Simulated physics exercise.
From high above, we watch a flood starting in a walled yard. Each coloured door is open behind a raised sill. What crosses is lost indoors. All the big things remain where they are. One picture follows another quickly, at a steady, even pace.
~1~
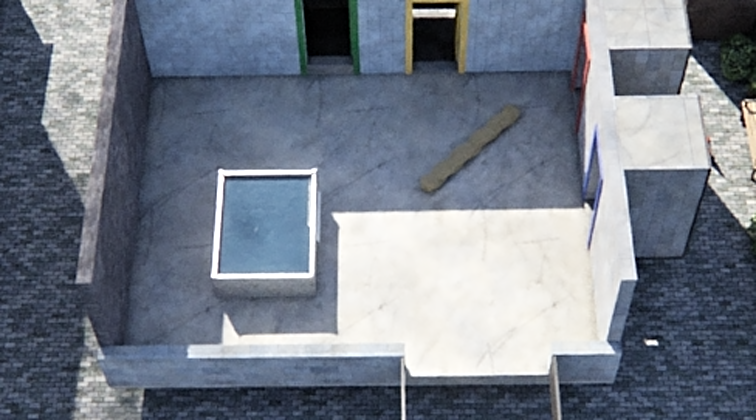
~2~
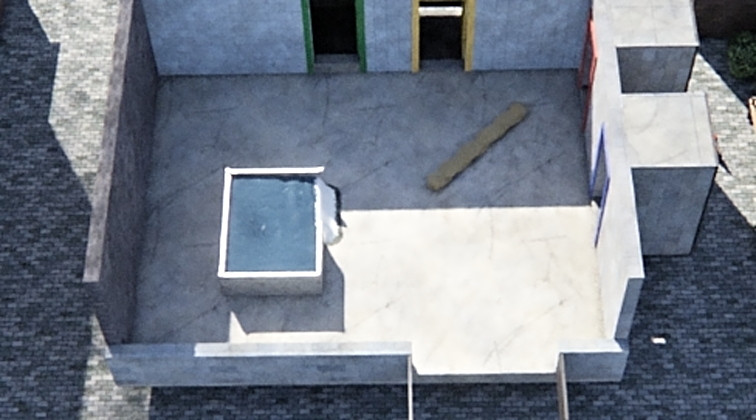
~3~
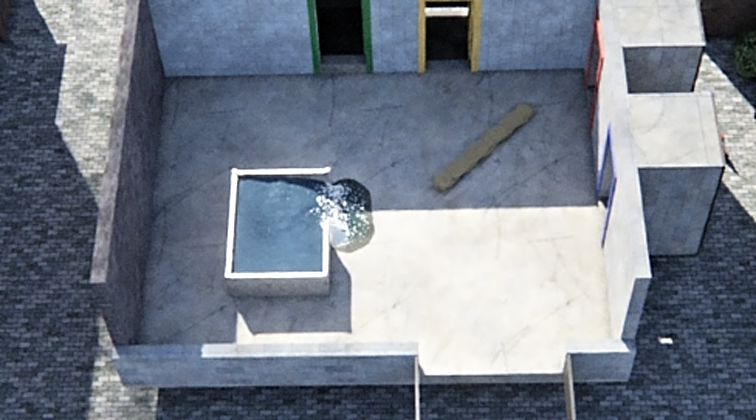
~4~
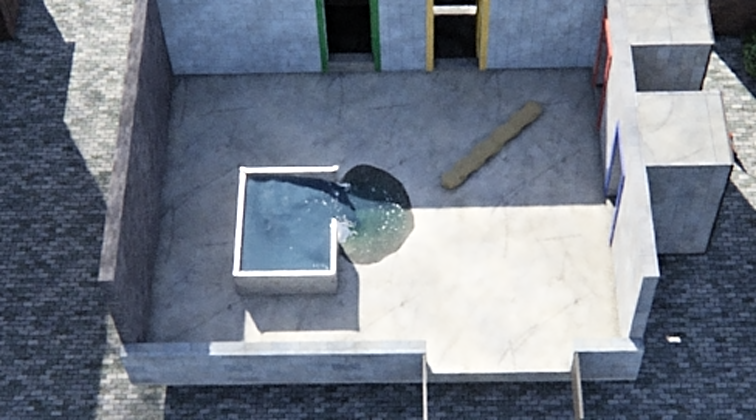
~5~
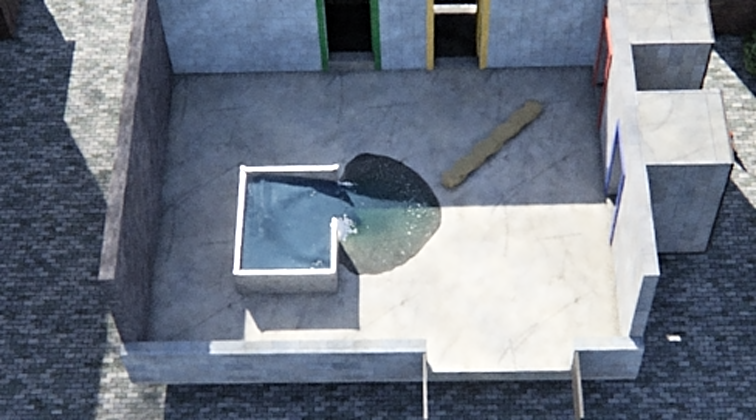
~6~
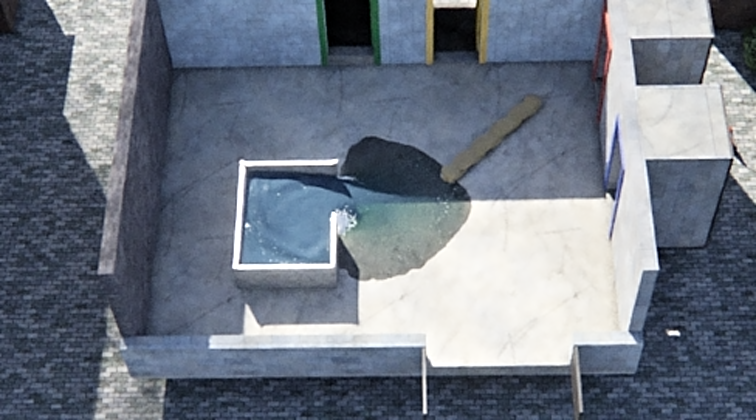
Water pours from the right side of a square tank and spreads across the yard floor.
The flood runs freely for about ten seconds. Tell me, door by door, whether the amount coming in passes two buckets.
Green door: Two buckets or fewer, yellow door: Over two buckets, blue door: Over two buckets, red door: Two buckets or fewer.
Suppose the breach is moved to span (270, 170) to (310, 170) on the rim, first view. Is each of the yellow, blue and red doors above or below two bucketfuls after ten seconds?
As I see it, the yellow door breaks the limit, the blue door stays within bounds and the red door stays within bounds.
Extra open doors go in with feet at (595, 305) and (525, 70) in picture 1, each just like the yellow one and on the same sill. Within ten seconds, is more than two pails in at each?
The first crosses the line, the second crosses the line.
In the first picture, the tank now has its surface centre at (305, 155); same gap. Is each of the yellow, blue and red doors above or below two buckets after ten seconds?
In short: The yellow door is over; the blue door is under; the red door floods.
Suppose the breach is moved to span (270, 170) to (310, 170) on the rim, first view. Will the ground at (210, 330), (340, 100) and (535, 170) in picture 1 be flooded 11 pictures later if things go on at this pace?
In turn: Untouched, then inundated, then untouched.
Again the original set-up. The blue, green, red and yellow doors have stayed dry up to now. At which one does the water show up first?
The blue-painted one.
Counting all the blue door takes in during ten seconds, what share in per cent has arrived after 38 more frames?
My estimate is close to 95 per cent.
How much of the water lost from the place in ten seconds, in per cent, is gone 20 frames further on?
Roughly 25 percent.
A moment on, water covers 25 % of the floor; the green door not reached, the yellow door not reached, the blue door not reached, the red door not reached.
Next, water covers 40 % of the floor; the green door not reached, the yellow door wet at the sill, nothing in, the blue door under two buckets in, the red door not reached.
Then, water covers 45 % of the floor; the green door wet at the sill, nothing in, the yellow door over two buckets in, the blue door over two buckets in, the red door wet at the sill, nothing in.
Later, water covers 50 % of the floor; the green door wet at the sill, nothing in, the yellow door over two buckets in, the blue door far over two buckets in, the red door under two buckets in.
In the end, water covers 70 % of the floor; the green door wet at the sill, nothing in, the yellow door over two buckets in, the blue door far over two buckets in, the red door under two buckets in.
